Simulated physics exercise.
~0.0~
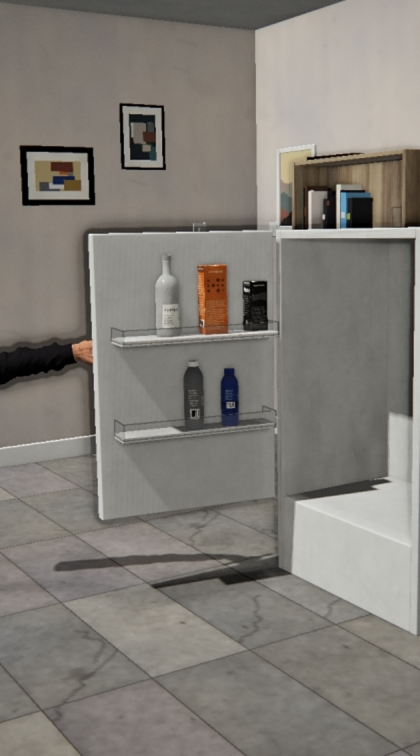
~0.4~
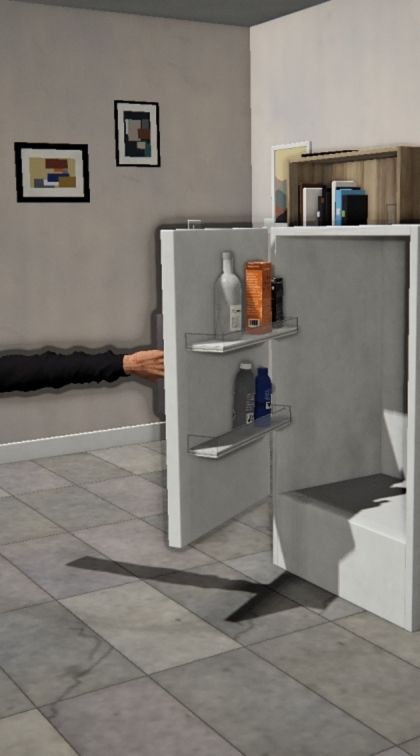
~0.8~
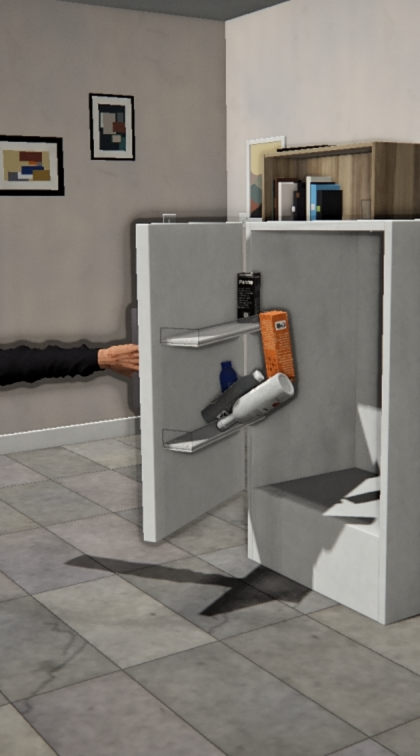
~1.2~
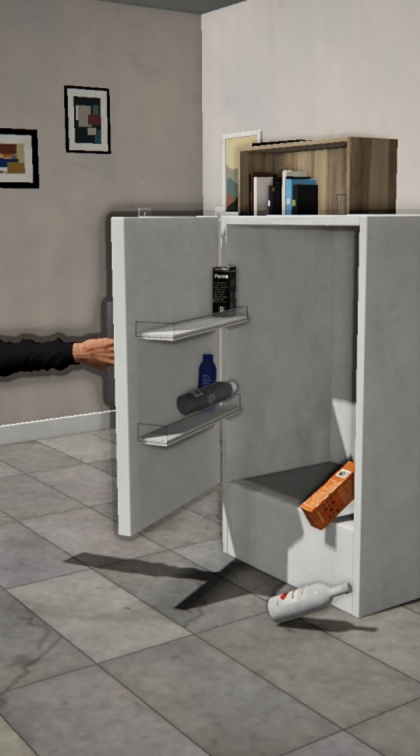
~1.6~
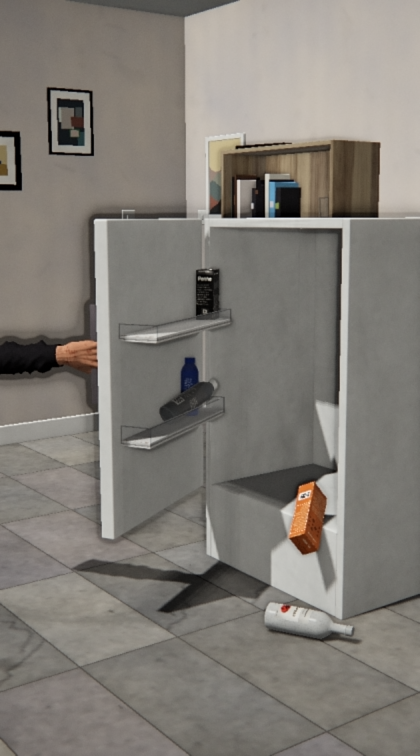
An arm in a dark sleeve reaches from the left to the open door of a white fridge, seen from the front in a room with grey floor tiles and framed art. The door's upper rack holds a white bottle, an orange carton and a black carton, with a grey and a blue bottle below. The arm swings the door partway shut and it stops, still open. The white bottle and orange carton tumble out as the grey bottle tips over. Finally the white bottle lies on the floor, the orange carton is tilted before the fridge's base, and the black carton and blue bottle remain upright.
